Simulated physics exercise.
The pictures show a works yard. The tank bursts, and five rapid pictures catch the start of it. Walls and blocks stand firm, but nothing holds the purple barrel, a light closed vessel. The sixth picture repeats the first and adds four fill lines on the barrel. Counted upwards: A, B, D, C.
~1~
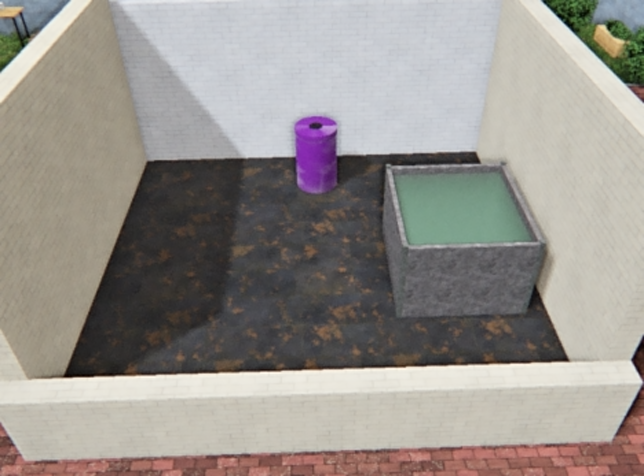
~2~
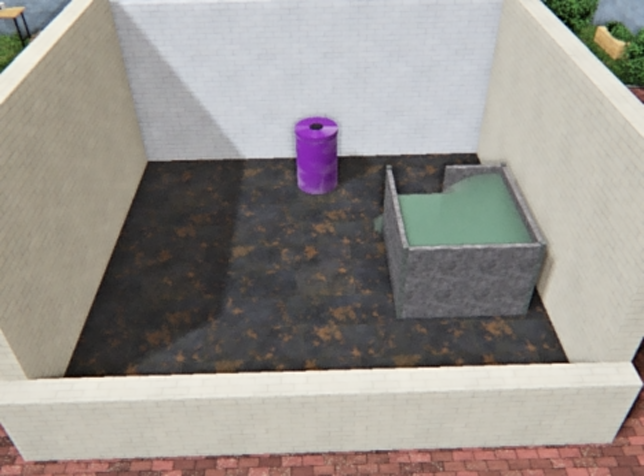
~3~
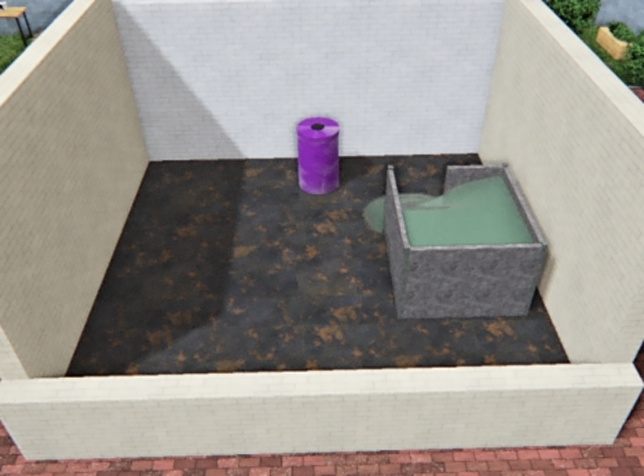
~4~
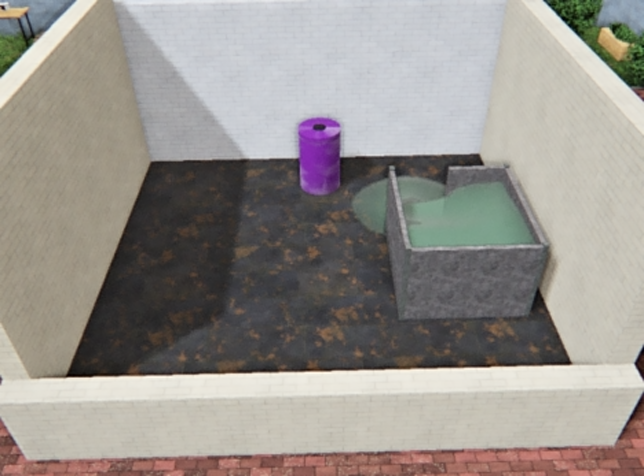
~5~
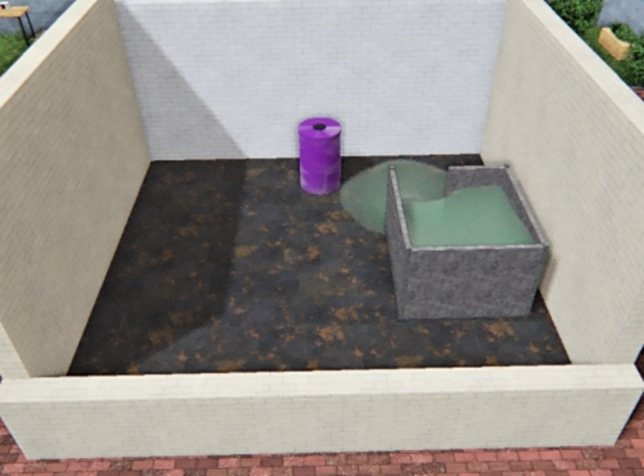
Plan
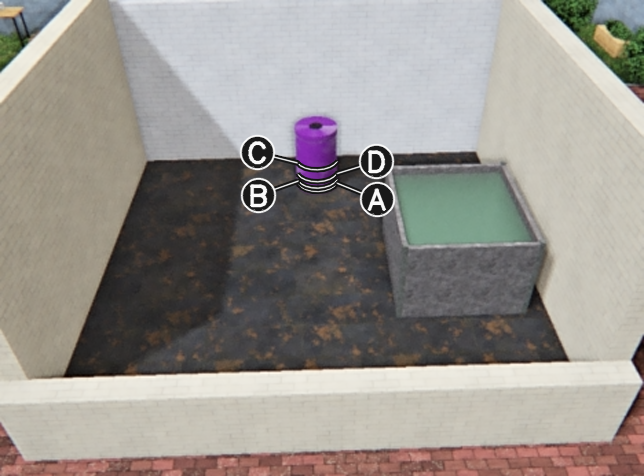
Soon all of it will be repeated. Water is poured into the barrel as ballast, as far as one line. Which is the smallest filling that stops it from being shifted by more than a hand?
Go for C.
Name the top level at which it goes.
The answer is D.
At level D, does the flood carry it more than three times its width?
No, less.
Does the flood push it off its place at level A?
Yes, it does.
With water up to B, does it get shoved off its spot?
Yes, that goes wrong.
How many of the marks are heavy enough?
One of the four.
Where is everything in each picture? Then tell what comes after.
Lid of the purple barrel at (316, 126); tank full, its middle at (458, 208).
Water covers 2 % of the ground, mostly out of sight from here.
Water covers 4 % of the ground, mostly out of sight from here.
Water covers 7 % of the ground and is seen nearest the barrel at (362, 195).
Lid of the purple barrel at (320, 127); water covers 11 % of the ground and is seen nearest the barrel at (352, 182).
On the marked copy, A at (318, 191); B at (318, 188); C at (317, 169); D at (317, 181); from the bottom up A, B, D, C.
Choosing A, it is pushed about 5 times its own width away.
Choosing B, it is pushed about 6 times its own width away.
Choosing C, it does not move.
Choosing D, it is pushed about twice its own width away.
